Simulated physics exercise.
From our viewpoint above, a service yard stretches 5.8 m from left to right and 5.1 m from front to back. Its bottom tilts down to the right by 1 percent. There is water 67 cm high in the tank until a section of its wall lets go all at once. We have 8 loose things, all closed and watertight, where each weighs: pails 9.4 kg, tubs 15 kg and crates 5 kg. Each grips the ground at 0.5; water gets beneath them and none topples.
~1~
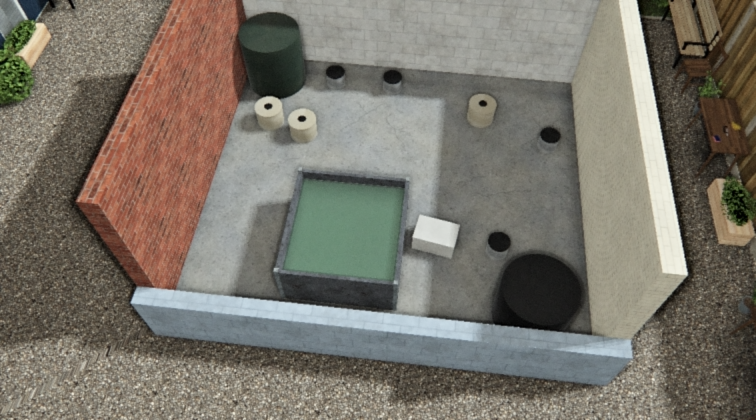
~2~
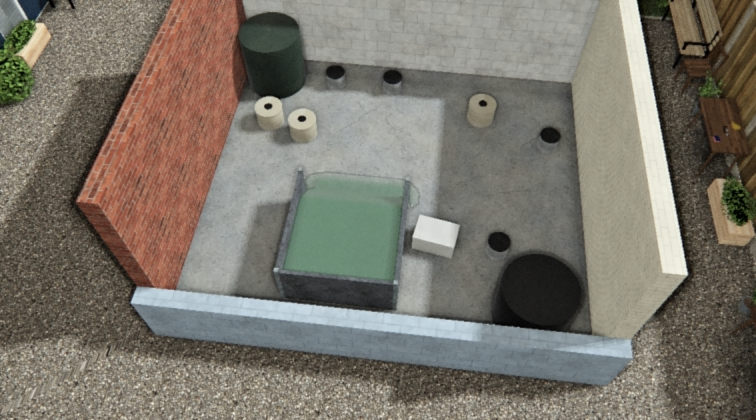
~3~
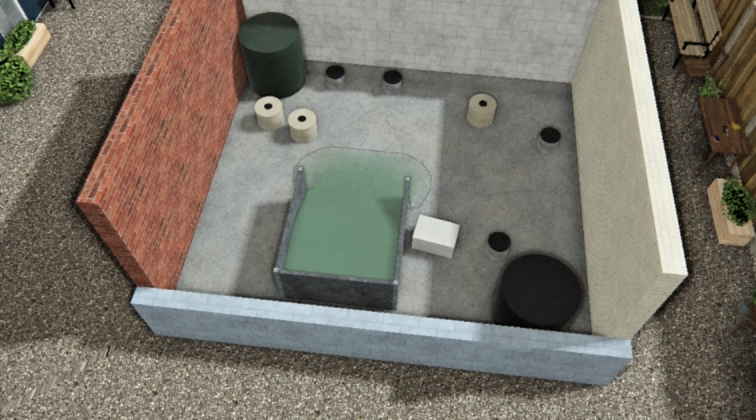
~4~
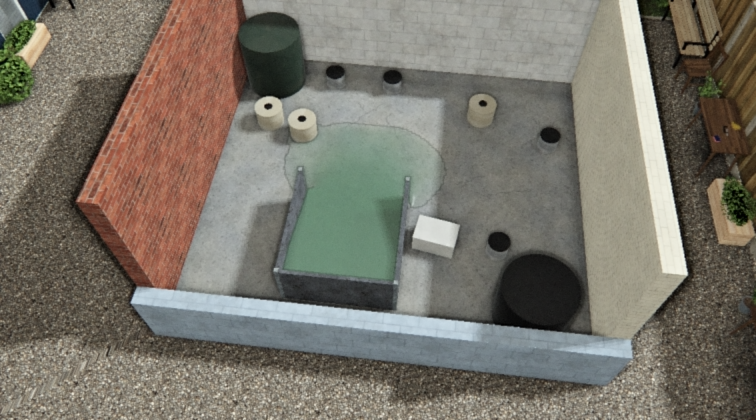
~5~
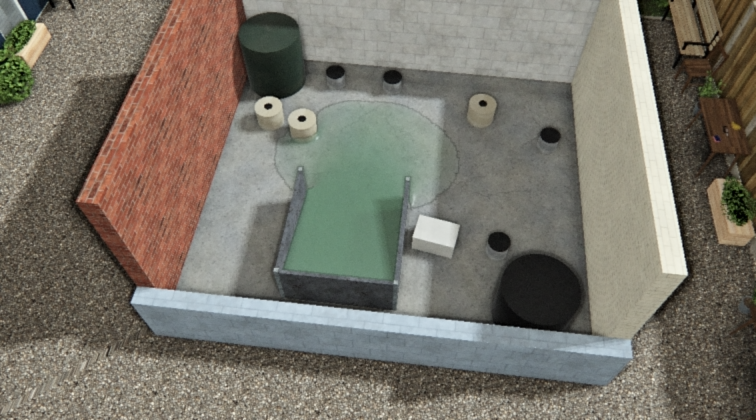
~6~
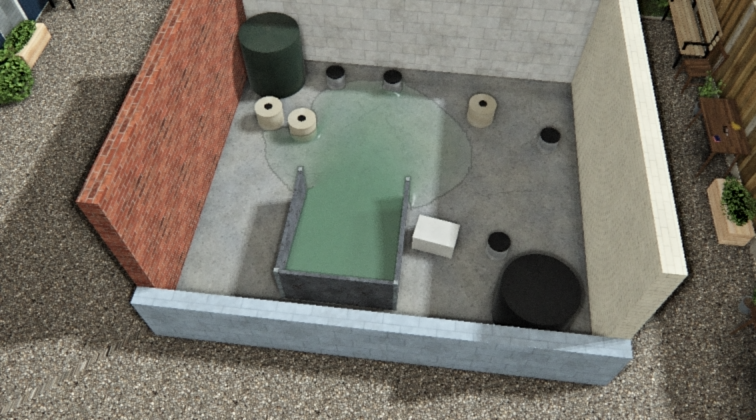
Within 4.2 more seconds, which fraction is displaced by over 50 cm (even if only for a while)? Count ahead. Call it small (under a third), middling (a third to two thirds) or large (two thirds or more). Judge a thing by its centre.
Large, two thirds or more.
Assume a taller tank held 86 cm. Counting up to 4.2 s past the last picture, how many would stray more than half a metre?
Count under that change: 6.
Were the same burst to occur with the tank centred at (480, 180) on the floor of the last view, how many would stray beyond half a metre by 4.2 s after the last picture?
6.
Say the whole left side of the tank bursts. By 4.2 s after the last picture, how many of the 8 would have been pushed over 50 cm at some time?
You'd get 4 in that case.
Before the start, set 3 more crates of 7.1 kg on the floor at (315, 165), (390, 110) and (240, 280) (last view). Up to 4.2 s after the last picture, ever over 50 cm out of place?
Taking them one by one: It goes beyond, then it goes beyond, then it stays within.
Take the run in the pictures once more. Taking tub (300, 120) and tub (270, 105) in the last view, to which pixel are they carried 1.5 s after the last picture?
About (309, 78) for the first and (247, 88) for the second.
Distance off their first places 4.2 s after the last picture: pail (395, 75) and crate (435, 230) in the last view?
In turn: 250 cm, 0 cm.
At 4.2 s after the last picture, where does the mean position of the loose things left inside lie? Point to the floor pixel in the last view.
Mean position: Approximately (429, 187).
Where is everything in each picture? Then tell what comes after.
A tub at (302, 119) rests on the ground; a pail at (393, 77), on the bottom; 2.4 m2 under water; 0 of 8 have shifted, in the first picture.
A tub at (302, 119), on the bottom; a pail at (393, 77) rests on the ground; 3.3 m2 under water; 0 of 8 have shifted, in the second picture.
A tub at (302, 119), on the bottom; a pail at (393, 77), on the bottom; 4.4 m2 under water; 0 of 8 have shifted, in the third picture.
A tub at (302, 119), on the bottom; a pail at (393, 77), on the bottom; water covers 5.8 m2; 0 of 8 have shifted, in the fourth picture.
A tub at (302, 119) rests on the ground; a pail at (393, 77), on the bottom; water covers 7.3 m2; 0 of 8 have shifted, in the fifth picture.
A tub at (302, 118), on the bottom; a pail at (393, 76), on the bottom; water covers 8.9 m2; 0 of 8 have shifted, in the sixth picture.
Then, 0.4 s after the last picture 0 of 8 are over 50 cm from their spots; 0 afloat.
Then, 1.5 s after the last picture 4 of 8 are over 50 cm from their spots; 4 afloat.
Then, 2.8 s after the last picture 4 of 8 are over 50 cm from their spots; 4 afloat.
Then, 4.2 s after the last picture 6 of 8 are over 50 cm from their spots, and 6 have been at some point; 1 afloat.
